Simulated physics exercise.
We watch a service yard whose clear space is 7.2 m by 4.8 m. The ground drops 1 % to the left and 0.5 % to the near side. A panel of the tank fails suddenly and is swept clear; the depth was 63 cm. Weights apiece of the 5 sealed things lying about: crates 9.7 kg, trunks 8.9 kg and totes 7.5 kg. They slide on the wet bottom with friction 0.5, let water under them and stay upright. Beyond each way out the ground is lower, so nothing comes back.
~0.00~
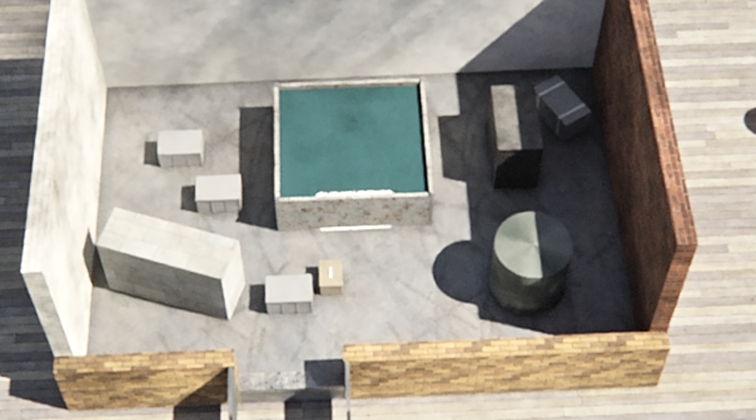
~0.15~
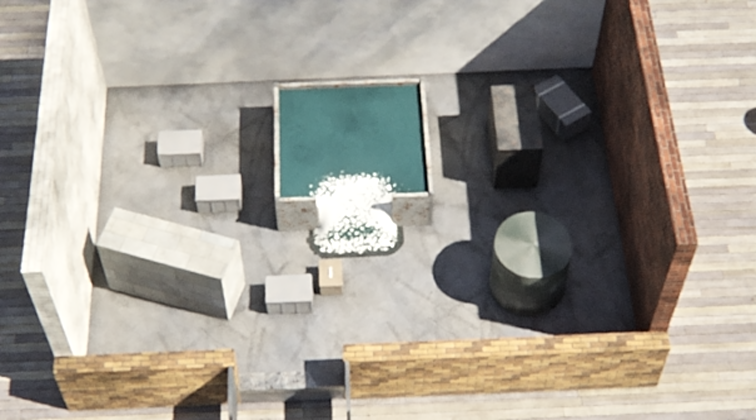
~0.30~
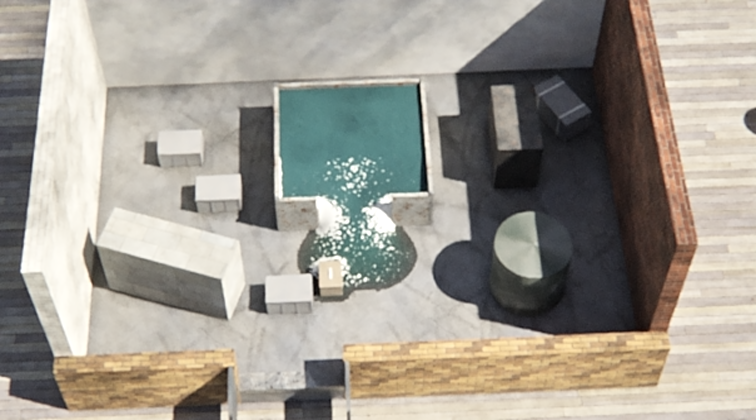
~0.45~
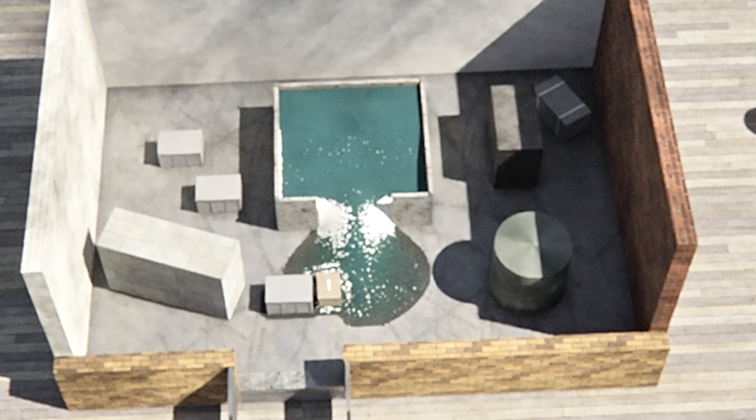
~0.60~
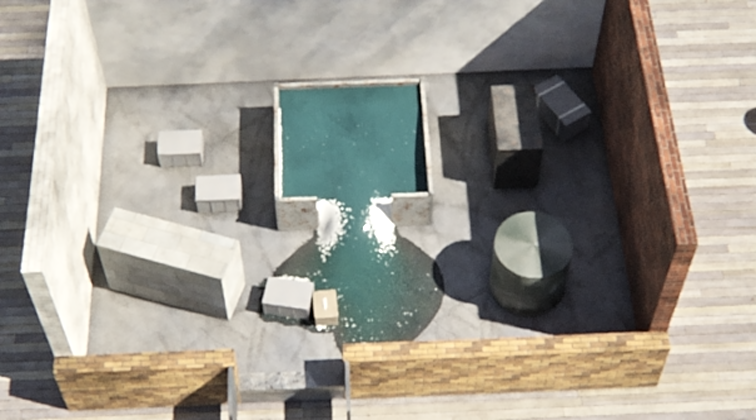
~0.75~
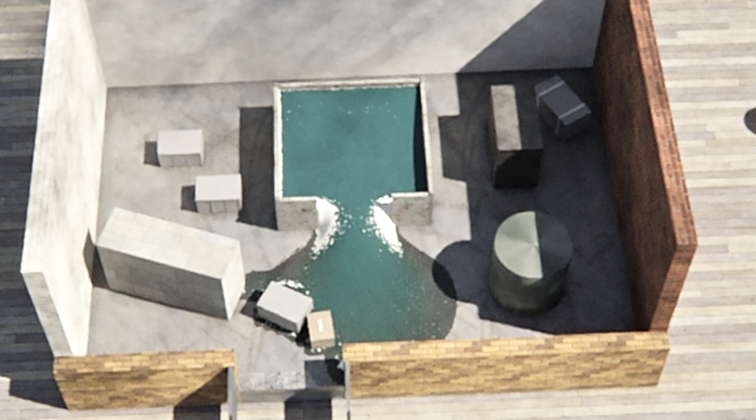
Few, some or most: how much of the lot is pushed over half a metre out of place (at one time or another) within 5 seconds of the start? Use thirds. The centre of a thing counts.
It is one to two thirds.
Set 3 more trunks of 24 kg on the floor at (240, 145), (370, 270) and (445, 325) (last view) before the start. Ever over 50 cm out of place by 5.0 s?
In that order: Under, more, past it.
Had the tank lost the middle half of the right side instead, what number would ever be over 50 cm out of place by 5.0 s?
In that case 0 of them.
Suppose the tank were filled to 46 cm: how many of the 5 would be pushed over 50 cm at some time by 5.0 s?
Then 2.
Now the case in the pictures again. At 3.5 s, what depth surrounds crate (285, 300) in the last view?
About 13 cm.
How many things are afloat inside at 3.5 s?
I count 1.
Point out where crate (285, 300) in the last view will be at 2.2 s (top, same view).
Near (252, 357).
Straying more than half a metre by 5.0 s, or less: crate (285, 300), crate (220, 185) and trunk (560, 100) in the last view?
In that order: Past it, under, short of it.
After 1.1 s 2 of 5 are over 50 cm from their spots; 0 afloat.
After 2.2 s 2 of 5 are over 50 cm from their spots; 1 afloat.
After 3.5 s 2 of 5 are over 50 cm from their spots; 1 afloat.
After 5.0 s 2 of 5 are over 50 cm from their spots, and 2 have been at some point; 1 afloat.
